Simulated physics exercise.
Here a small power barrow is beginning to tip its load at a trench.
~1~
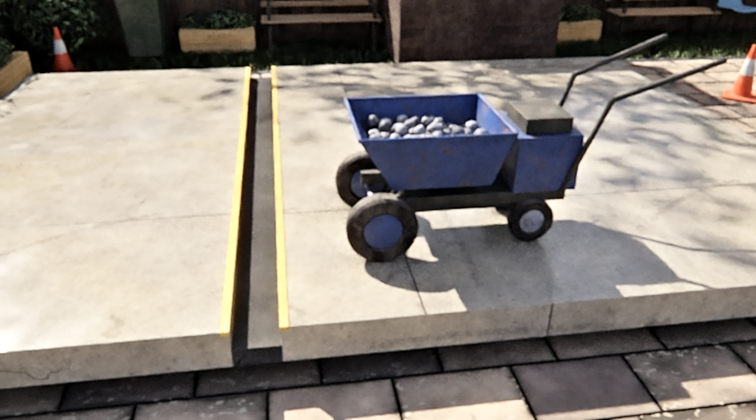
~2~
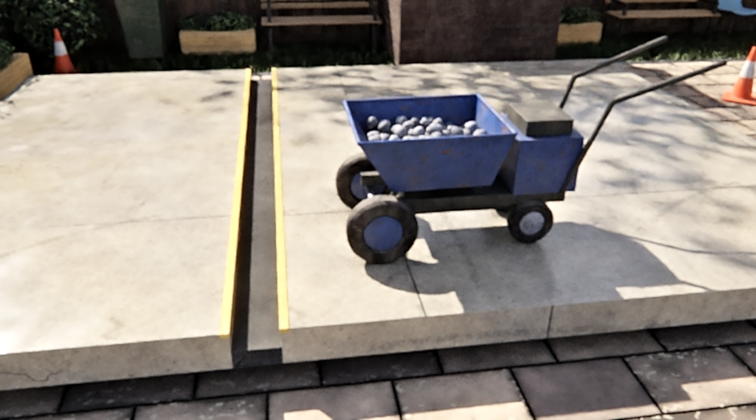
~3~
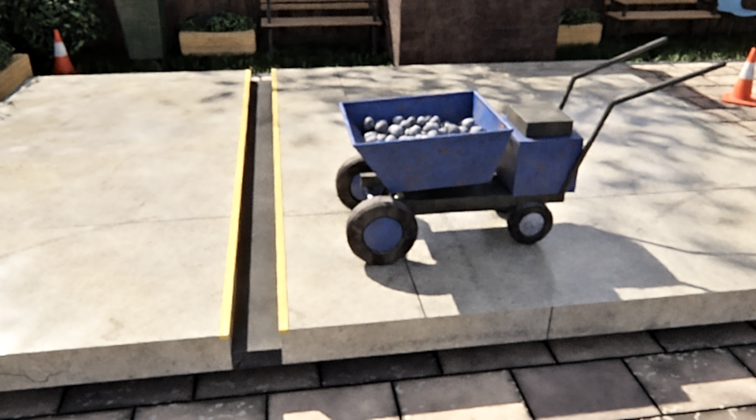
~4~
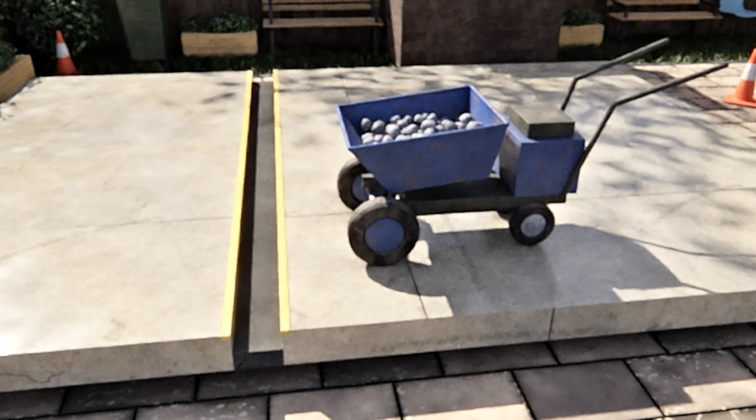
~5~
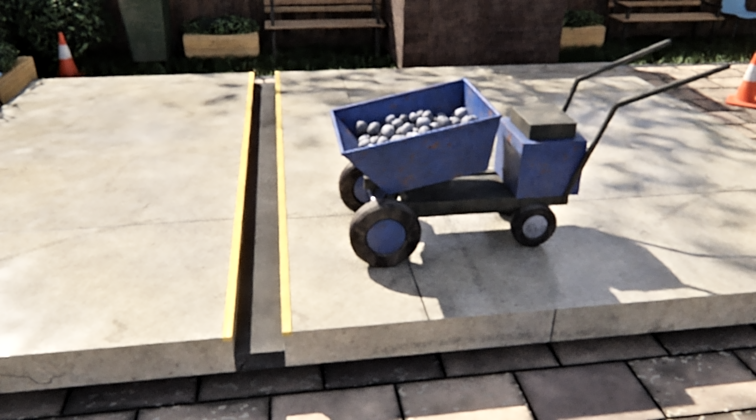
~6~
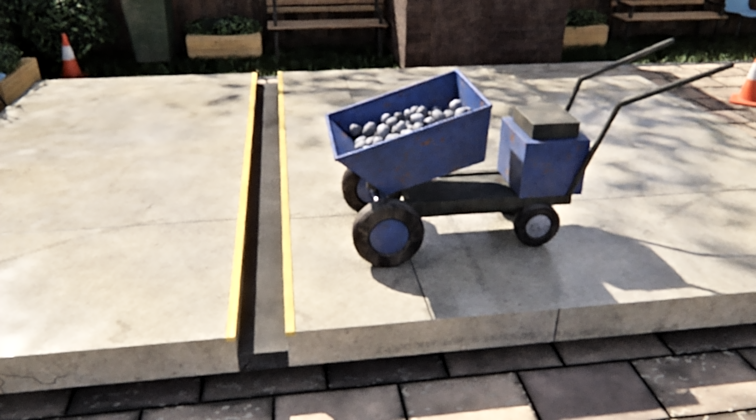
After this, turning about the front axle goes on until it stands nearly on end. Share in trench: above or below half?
The trench takes in the main portion of the load.
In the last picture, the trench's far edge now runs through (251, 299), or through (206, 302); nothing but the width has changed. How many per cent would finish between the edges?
Roughly 40 % and 90 %.
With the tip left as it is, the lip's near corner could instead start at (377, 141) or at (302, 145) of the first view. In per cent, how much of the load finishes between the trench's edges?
60 %, then 0 %.
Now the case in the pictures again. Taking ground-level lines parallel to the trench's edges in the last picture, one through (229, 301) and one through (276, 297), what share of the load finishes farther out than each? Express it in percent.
Close to 10 % and 70 %, in that order.
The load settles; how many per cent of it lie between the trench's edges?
Somewhere around 65 percent, I'd say.
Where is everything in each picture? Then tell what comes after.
In the first frame, lip of the skip near (361, 142), level; top of the load near (420, 131), round cobbles; first edge of the trench near (283, 291); far edge near (228, 295), the trench under half as wide as the skip, and about half as deep as wide.
In the second frame, lip of the skip near (359, 144), level; top of the load near (419, 132).
In the third frame, lip of the skip near (355, 146), tipped barely; top of the load near (432, 128).
In the fourth frame, lip of the skip near (350, 150), tipped a little; top of the load near (429, 126).
In the fifth frame, lip of the skip near (343, 154), tipped a little; top of the load near (449, 134).
In the sixth frame, lip of the skip near (337, 160), tipped clearly; top of the load near (436, 130); first edge of the trench near (289, 296); far edge near (234, 300).
Shortly afterwards, skip tipped steeply; the whole lot in the skip.
Next, skip tipped right over; all but a few in the skip; only a few short of the trench; a little in or heaped over the trench.
Some moments later, skip tipped right over; near a third in the skip; only a few short of the trench; near half in or heaped over the trench; a little beyond it.
In the end, skip tipped right over; a little in the skip; a little short of the trench; near two thirds in or heaped over the trench; a little beyond it.
